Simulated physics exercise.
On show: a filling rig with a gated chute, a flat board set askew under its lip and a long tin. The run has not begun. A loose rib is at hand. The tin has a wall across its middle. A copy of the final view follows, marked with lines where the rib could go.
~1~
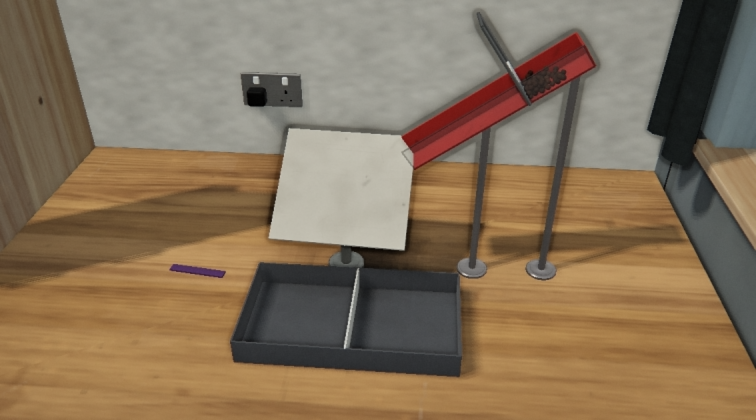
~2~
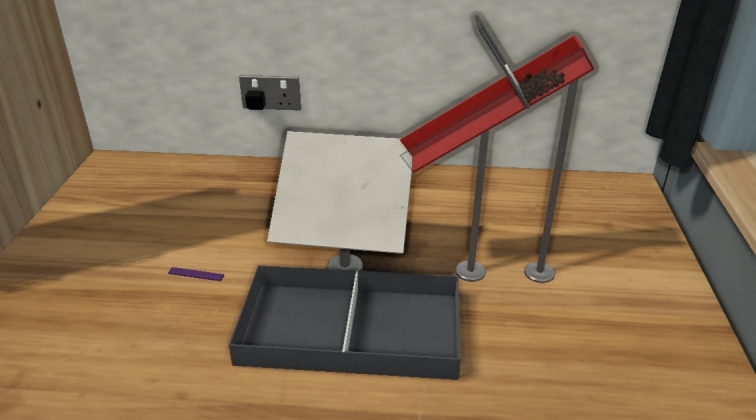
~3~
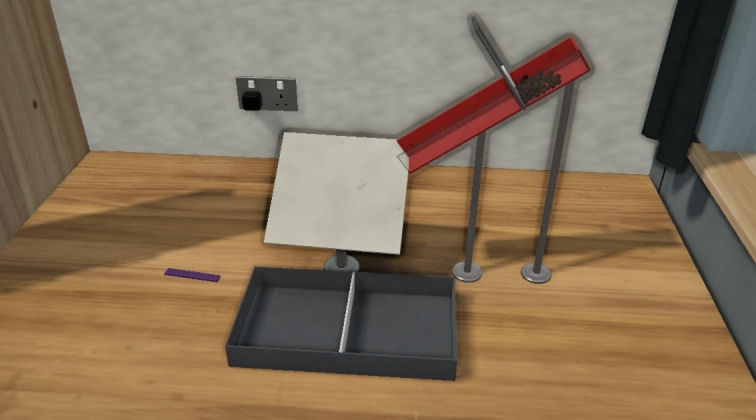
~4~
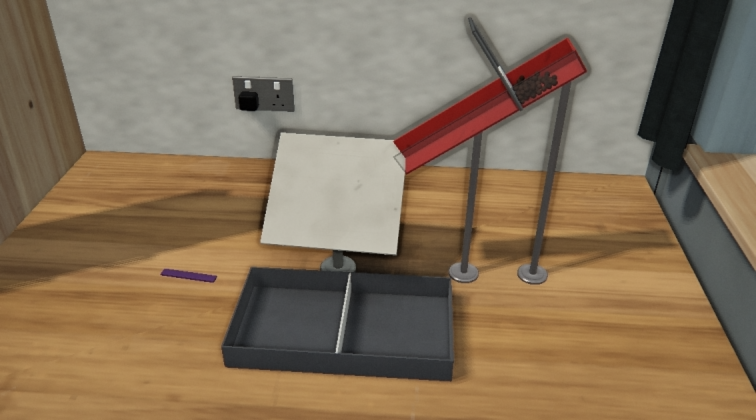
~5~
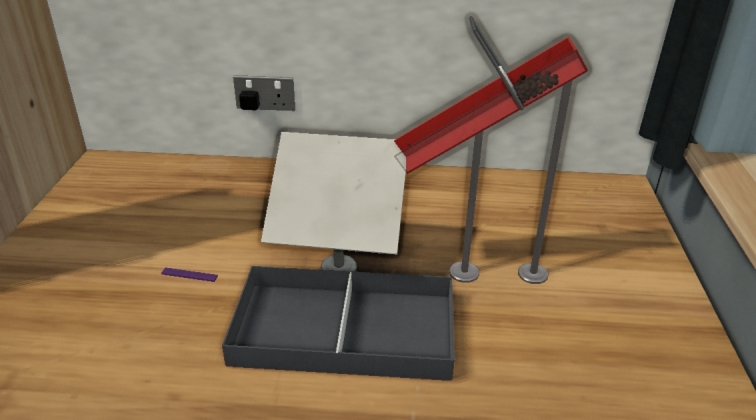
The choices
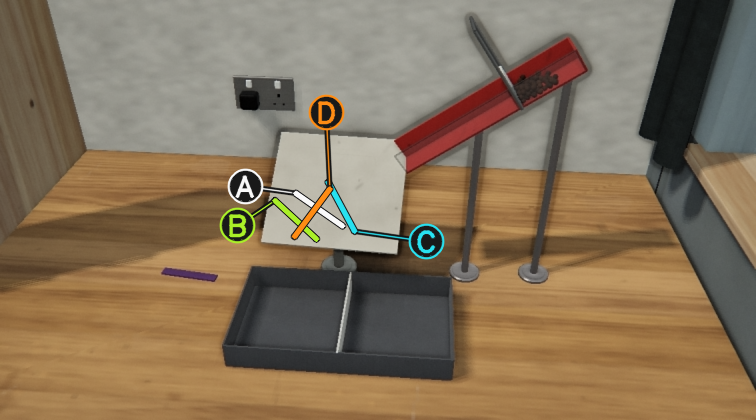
A red chute holds small dark pieces above a tilted board while the view shifts slightly.
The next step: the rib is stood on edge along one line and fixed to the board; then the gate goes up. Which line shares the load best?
The best line is A.
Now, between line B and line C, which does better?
That is line C.
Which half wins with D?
More lands on the left.
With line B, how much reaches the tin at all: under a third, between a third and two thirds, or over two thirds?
It is over two thirds.
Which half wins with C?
The right half.
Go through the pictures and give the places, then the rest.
Load behind the gate at (537, 83), allspice berries; lip of the chute at (414, 162), sloping gently, in the first frame.
Middle of the board at (343, 189), tilted fairly steeply; middle of its low edge at (334, 247); of its high edge at (350, 135), in the second frame.
Front corners of the tin at (226, 346) and (457, 360); front end of its middle wall at (340, 353); gate still shut at (507, 75), in the third frame.
Middle of the load at (528, 88); lip at (406, 166), in the fourth frame.
Middle of the load at (529, 87); lip at (407, 165), in the fifth frame.
On the marked copy, line A from (295, 193) to (342, 226); line B from (274, 200) to (316, 238); line C from (328, 182) to (354, 231); line D from (329, 188) to (294, 236).
With A, of what is caught, about half in the left half, about half in the right.
With B, of what is caught, nearly all in the left half, a stray few in the right.
With C, of what is caught, a small part in the left half, most in the right.
With D, of what is caught, nearly all in the left half, a small part in the right.
